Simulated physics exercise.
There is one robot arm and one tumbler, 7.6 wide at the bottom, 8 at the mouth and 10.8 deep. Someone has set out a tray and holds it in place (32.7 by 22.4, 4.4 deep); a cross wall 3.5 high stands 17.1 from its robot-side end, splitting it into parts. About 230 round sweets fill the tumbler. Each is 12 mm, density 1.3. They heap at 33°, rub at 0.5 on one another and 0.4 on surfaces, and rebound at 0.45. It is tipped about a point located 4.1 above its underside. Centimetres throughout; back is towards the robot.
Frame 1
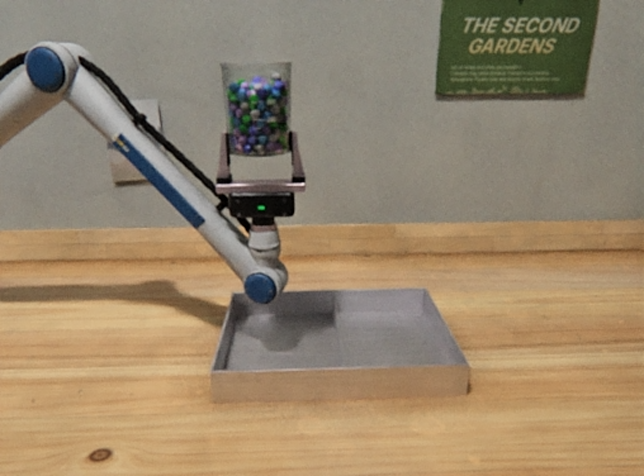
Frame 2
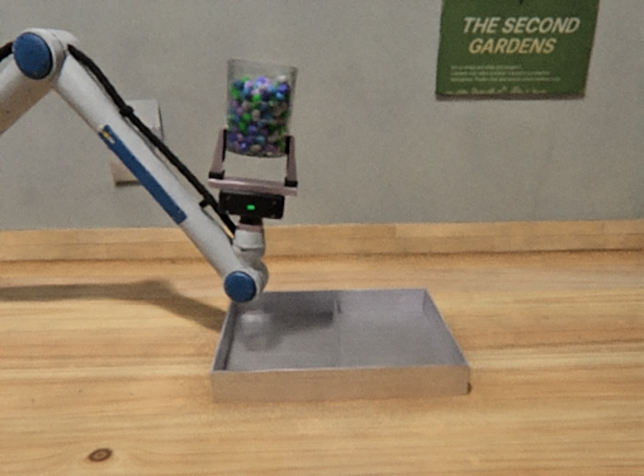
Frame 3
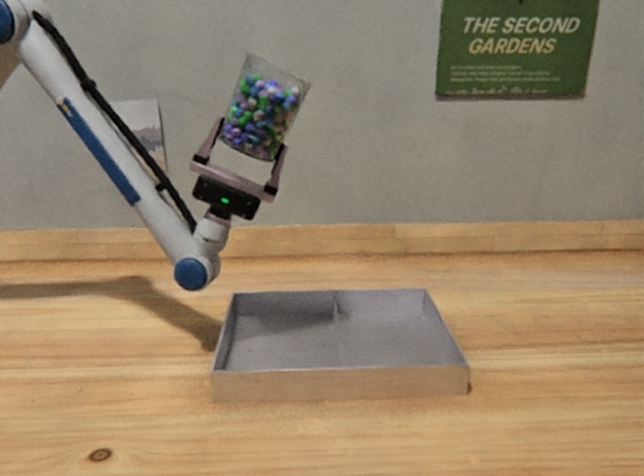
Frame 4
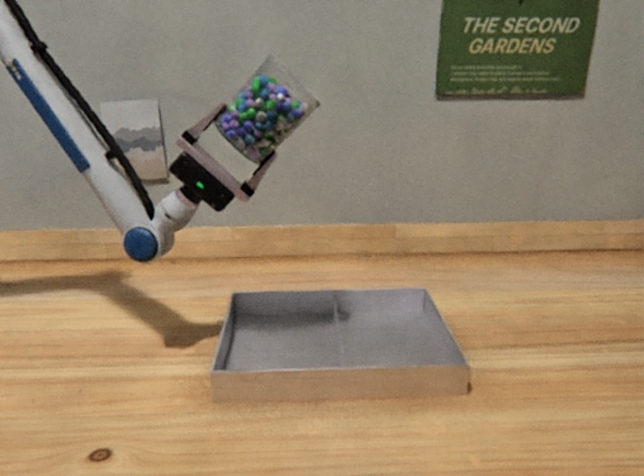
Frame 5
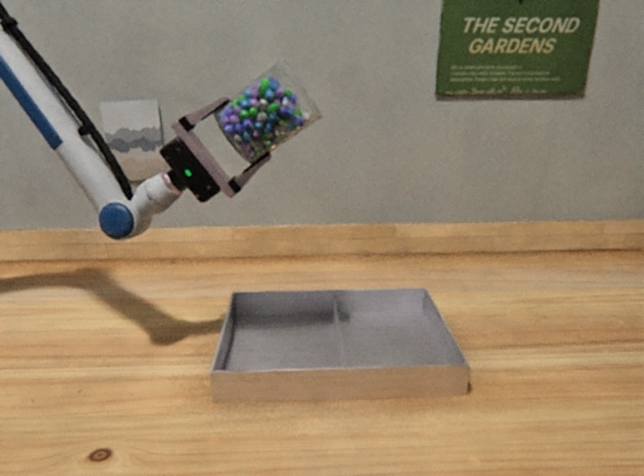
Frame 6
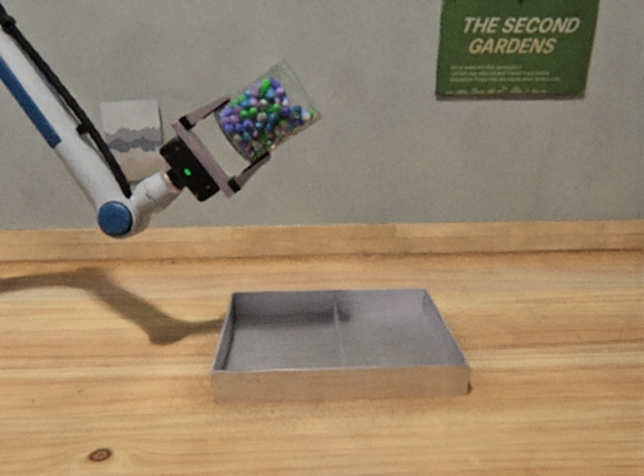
A clear tumbler of colorful little balls, held upright by a robot arm above a divided gray tray, was tilted steadily to the right as the arm's wrist swung left, and the tray stayed still.
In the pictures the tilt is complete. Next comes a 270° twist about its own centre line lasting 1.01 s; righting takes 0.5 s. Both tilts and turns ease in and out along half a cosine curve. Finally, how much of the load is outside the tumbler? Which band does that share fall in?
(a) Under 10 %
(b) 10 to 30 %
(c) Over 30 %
(a) Under 10 %.
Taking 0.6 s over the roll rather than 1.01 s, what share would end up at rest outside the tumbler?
Then: Approx. 0 %.
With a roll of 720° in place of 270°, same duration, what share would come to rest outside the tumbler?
In that case you'd get close to 0 per cent.
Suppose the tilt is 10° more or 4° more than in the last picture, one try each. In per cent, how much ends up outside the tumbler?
You'd get close to 5 per cent, then close to 0 per cent.
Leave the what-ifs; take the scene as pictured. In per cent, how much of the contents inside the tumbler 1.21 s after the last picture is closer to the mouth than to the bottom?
About 40 percent is in the half nearer the mouth.
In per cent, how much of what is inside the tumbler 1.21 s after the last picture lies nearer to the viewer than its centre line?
45 per cent or thereabouts.
Then, 0.60 s later, tipped 56°, highest piece 39 above the table; 232 in the tumbler.
Then, 1.21 s later, tipped 37°, highest piece 40 above the table; 232 in the tumbler.
Then, 1.71 s later, upright, highest piece 41 above the table; 232 in the tumbler.
Then, 2.41 s later, upright, highest piece 41 above the table; 232 in the tumbler.
At rest, 232 in the tumbler. That is 0 % outside the tumbler.
